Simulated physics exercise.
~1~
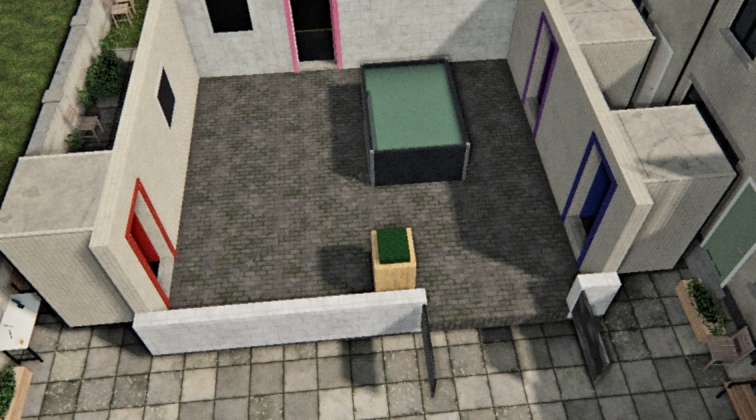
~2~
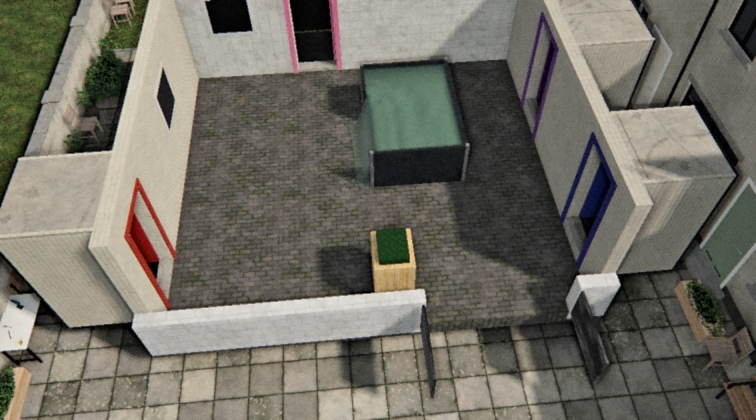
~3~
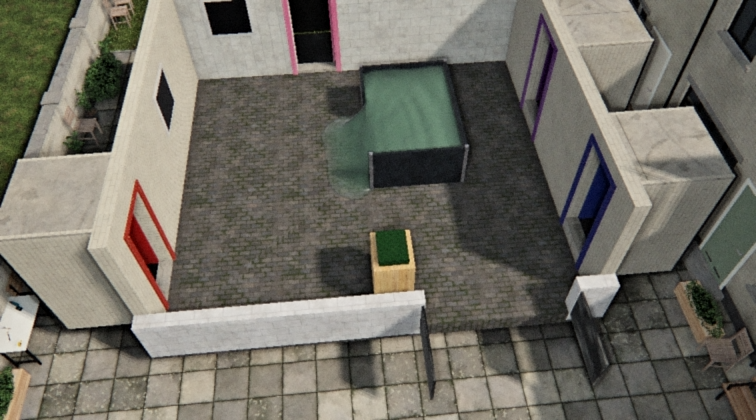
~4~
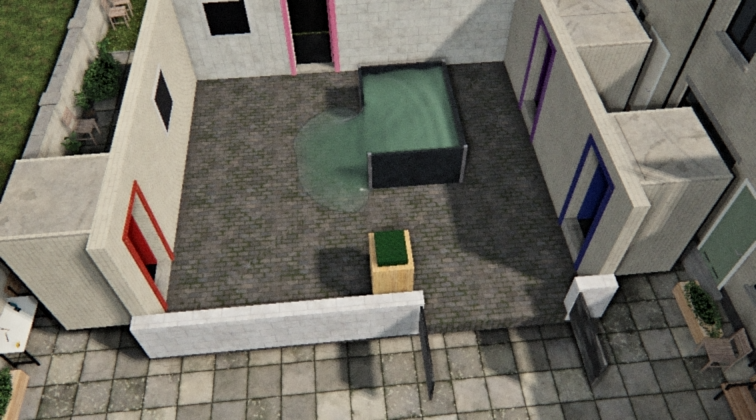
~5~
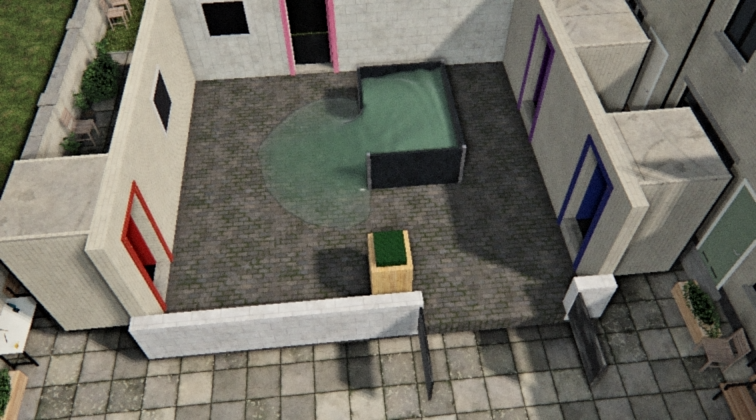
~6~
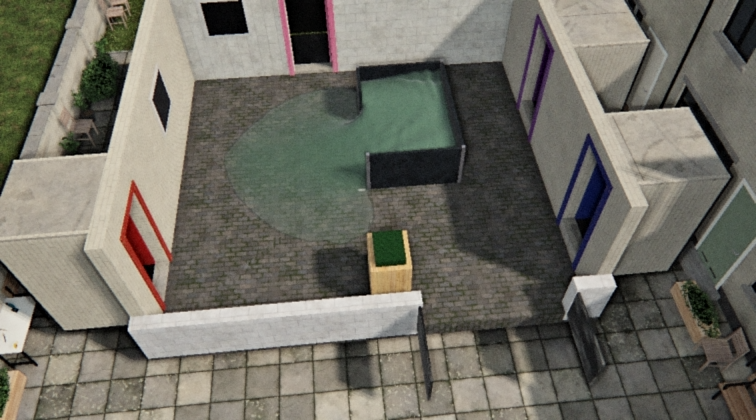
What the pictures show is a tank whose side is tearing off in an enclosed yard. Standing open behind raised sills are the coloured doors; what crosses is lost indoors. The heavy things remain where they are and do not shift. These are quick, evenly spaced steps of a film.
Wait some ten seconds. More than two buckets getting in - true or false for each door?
Pink door: False; red door: True; blue door: False; purple door: False.
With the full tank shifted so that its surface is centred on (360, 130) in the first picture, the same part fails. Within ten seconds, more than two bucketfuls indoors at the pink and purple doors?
Pink door stays within it, purple door stays within it.
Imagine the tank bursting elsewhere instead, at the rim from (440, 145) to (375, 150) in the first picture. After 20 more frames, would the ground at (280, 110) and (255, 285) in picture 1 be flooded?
Still dry, Soaked.
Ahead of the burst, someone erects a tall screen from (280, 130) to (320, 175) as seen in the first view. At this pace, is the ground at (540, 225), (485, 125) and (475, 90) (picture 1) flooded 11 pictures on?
Taking the points in order, they are high and dry, high and dry and high and dry.
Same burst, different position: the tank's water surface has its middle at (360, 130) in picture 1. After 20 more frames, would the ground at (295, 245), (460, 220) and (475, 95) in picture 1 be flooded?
Soaked, parched, parched.
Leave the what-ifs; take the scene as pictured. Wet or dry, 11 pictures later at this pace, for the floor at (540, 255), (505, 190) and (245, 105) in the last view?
As listed, the points end up high and dry, high and dry and soaked.
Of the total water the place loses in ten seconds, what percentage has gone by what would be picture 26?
I'd say about 25 per cent.
A moment on, water covers 40 % of the floor; the pink door wet at the sill, nothing in, the red door not reached, the blue door not reached, the purple door not reached.
Next, water covers 50 % of the floor; the pink door wet at the sill, nothing in, the red door over two buckets in, the blue door not reached, the purple door not reached.
Then, water covers 50 % of the floor; the pink door wet at the sill, nothing in, the red door far over two buckets in, the blue door not reached, the purple door not reached.
Later, water covers 80 % of the floor; the pink door wet at the sill, nothing in, the red door far over two buckets in, the blue door not reached, the purple door wet at the sill, nothing in.
In the end, water covers 95 % of the floor; the pink door wet at the sill, nothing in, the red door far over two buckets in, the blue door wet at the sill, nothing in, the purple door wet at the sill, nothing in.
